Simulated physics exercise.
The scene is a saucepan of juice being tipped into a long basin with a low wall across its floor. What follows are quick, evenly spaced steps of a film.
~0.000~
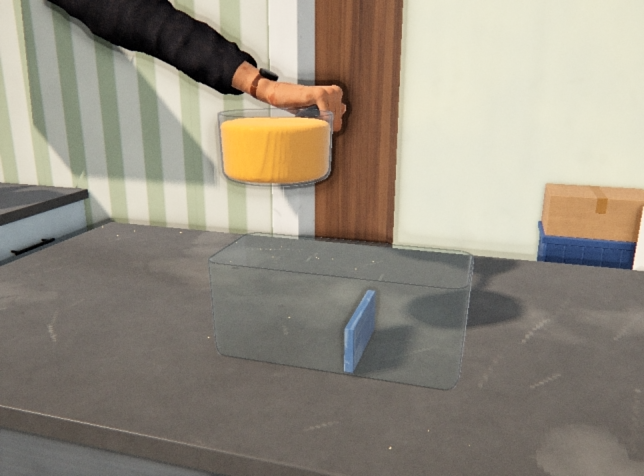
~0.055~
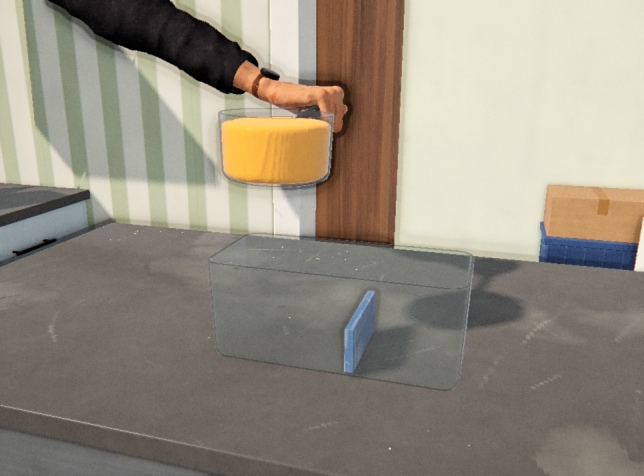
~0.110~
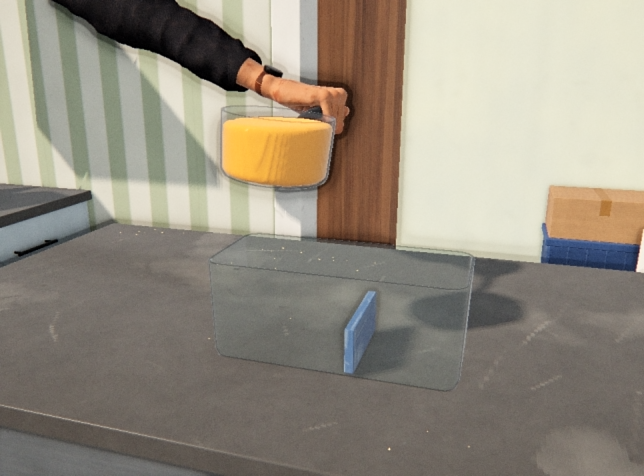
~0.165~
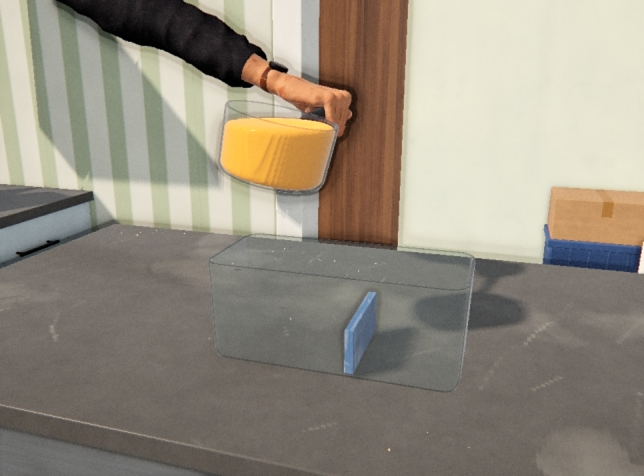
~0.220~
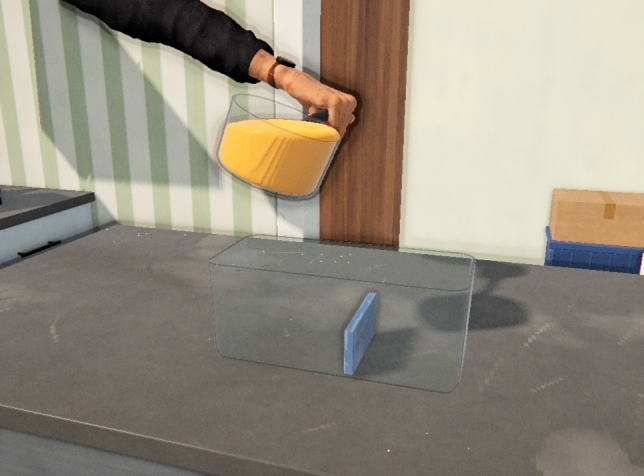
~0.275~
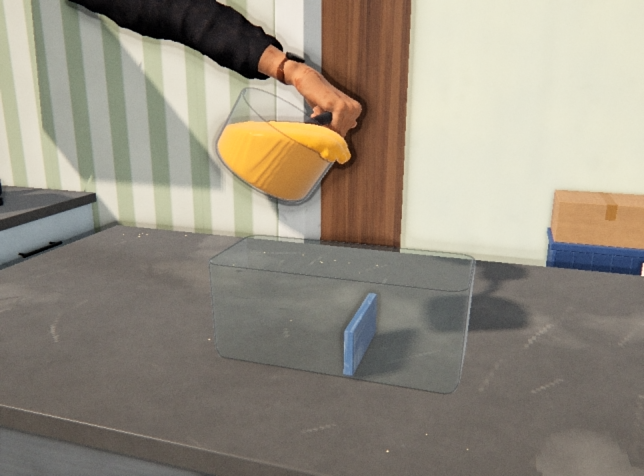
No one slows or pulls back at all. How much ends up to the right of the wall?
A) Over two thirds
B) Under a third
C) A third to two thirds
Answer: C.
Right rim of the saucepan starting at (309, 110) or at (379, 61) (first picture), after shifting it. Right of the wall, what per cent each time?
It comes to 40 % the first time and 85 % the second.
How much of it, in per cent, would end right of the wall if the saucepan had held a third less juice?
Roughly 45 %.
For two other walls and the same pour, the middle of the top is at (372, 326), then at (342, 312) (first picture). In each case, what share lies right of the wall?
Record: Case 1 near 45 %, case 2 near 80 %.
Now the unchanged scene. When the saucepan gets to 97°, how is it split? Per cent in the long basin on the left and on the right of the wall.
Left 0, right 35.
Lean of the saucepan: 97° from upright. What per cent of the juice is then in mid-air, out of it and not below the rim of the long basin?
Estimate: Some 40 per cent.
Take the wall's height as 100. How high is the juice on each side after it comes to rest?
On the left roughly 30, on the right roughly 60.
A moment on, the saucepan is tipped on its side and 26 per cent is still to pour, 1 is left of the wall and 35 right of it.
Next, the saucepan is tipped right over and 3 per cent is still to pour, 28 is left of the wall and 62 right of it.
Then the saucepan is tipped right over and 0 per cent is still to pour, 39 is left of the wall and 60 right of it.
Later the saucepan is tipped right over and 0 per cent is still to pour, 39 is left of the wall and 59 right of it.
At rest 39 per cent lies left of the wall, 59 right of it and 1 outside.
